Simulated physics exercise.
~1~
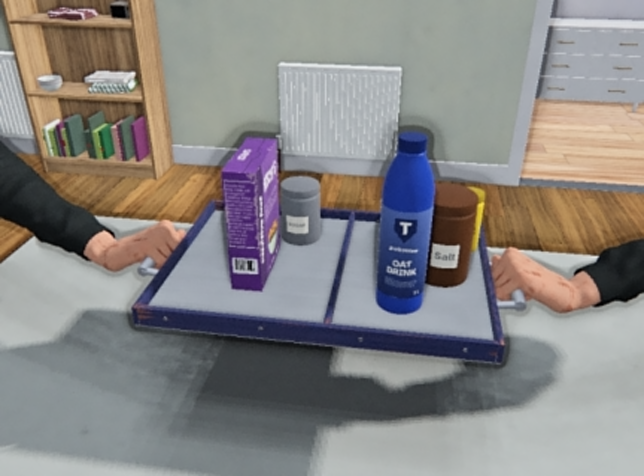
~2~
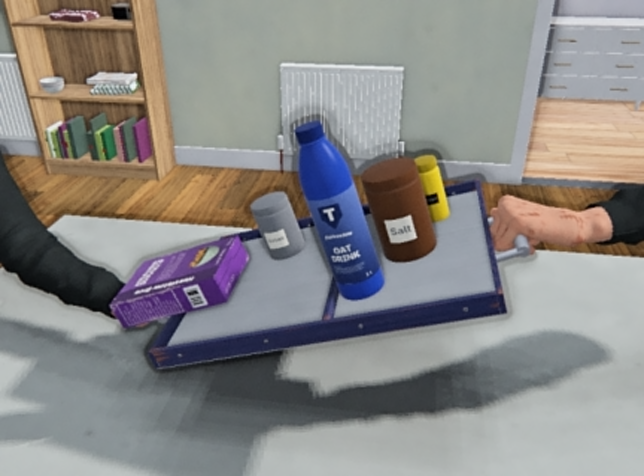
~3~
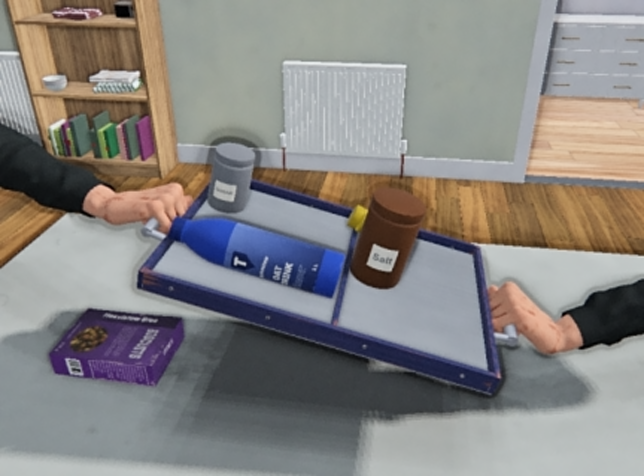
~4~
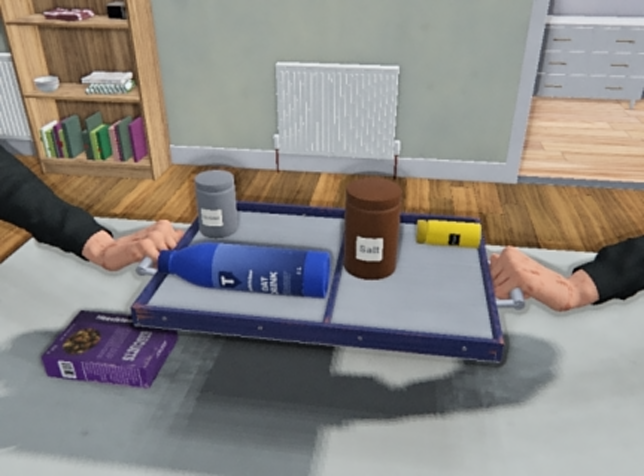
Purple packet toppling off a hand-held tray as it tips left then right, leaving blue bottle and yellow shaker lying on it.
